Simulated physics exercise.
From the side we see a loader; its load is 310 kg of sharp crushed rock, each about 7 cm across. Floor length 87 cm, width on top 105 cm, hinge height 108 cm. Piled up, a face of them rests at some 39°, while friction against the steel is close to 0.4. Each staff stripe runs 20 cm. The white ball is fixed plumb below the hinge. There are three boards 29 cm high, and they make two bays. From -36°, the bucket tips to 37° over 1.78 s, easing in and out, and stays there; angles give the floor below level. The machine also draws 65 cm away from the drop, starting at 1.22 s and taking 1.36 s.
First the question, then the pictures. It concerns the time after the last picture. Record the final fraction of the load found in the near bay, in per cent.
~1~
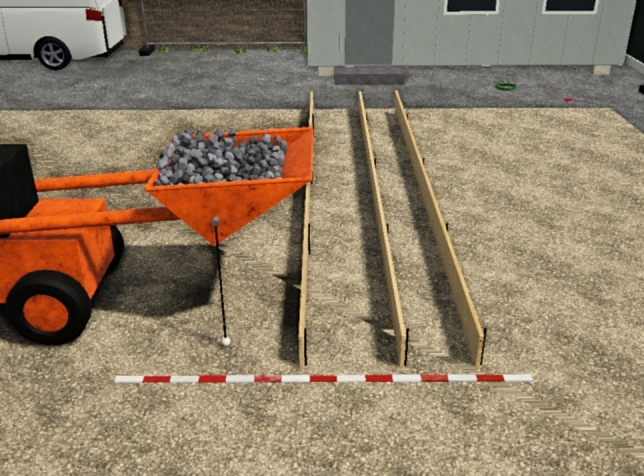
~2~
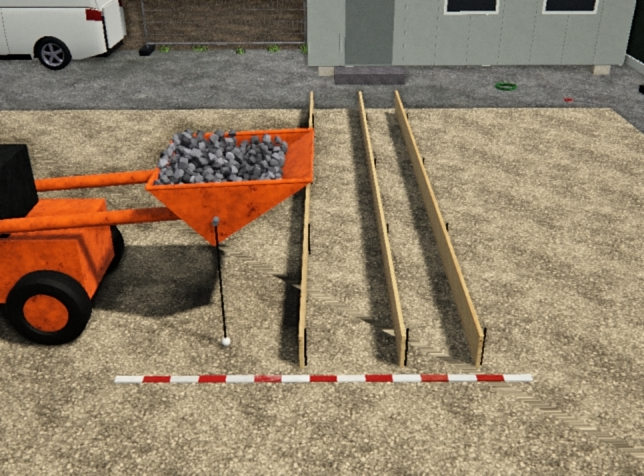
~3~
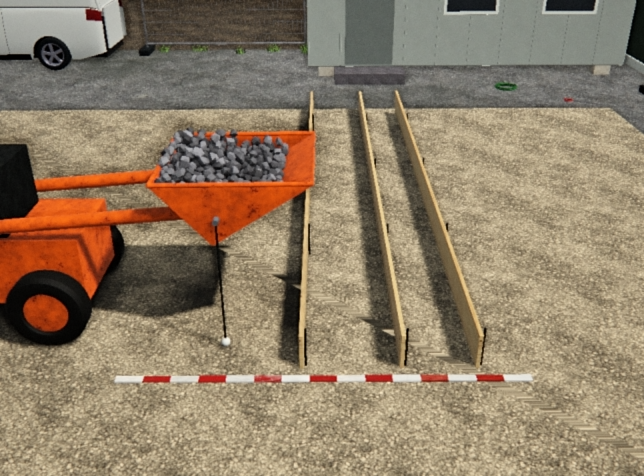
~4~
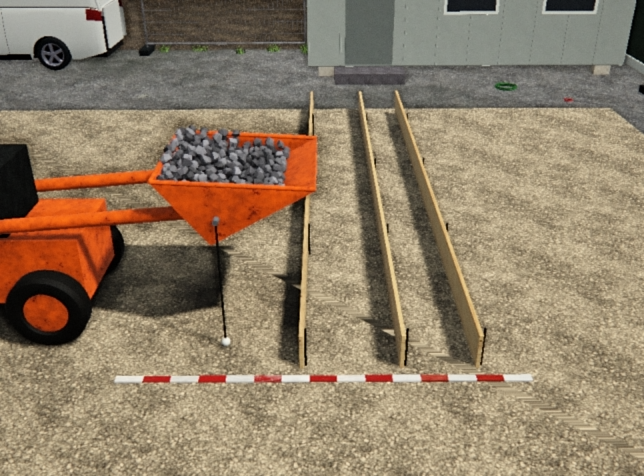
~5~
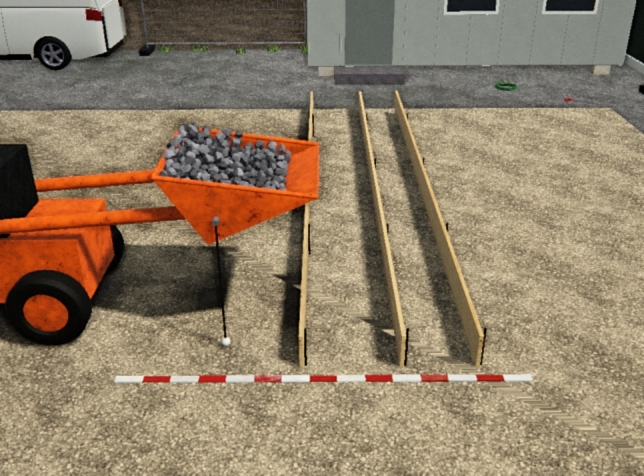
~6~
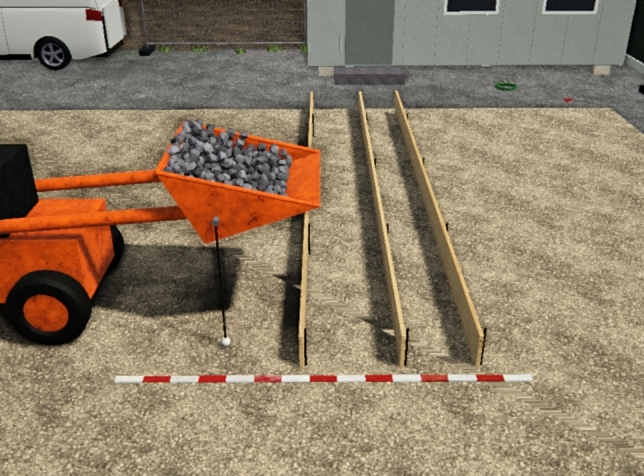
Final fraction: About 20 %.
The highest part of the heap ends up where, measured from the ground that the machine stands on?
Around 32 cm above it, I'd say.
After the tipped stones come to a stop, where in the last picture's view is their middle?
The resting stones are centred at roughly (281, 298).
A little later the floor is at 26°; 100 % in the bucket; the foremost stones are at (301, 222).
Then the floor is at 37°; 30 % in the bucket, 49 % short of the bays, 21 % in the near bay; the foremost stones are at (364, 288).
Later still the floor is at 37°; 0 % in the bucket, 78 % short of the bays, 22 % in the near bay; the foremost stones are at (387, 313).
In the end the floor is at 37°; 0 % in the bucket, 78 % short of the bays, 22 % in the near bay; the foremost stones are at (387, 313).
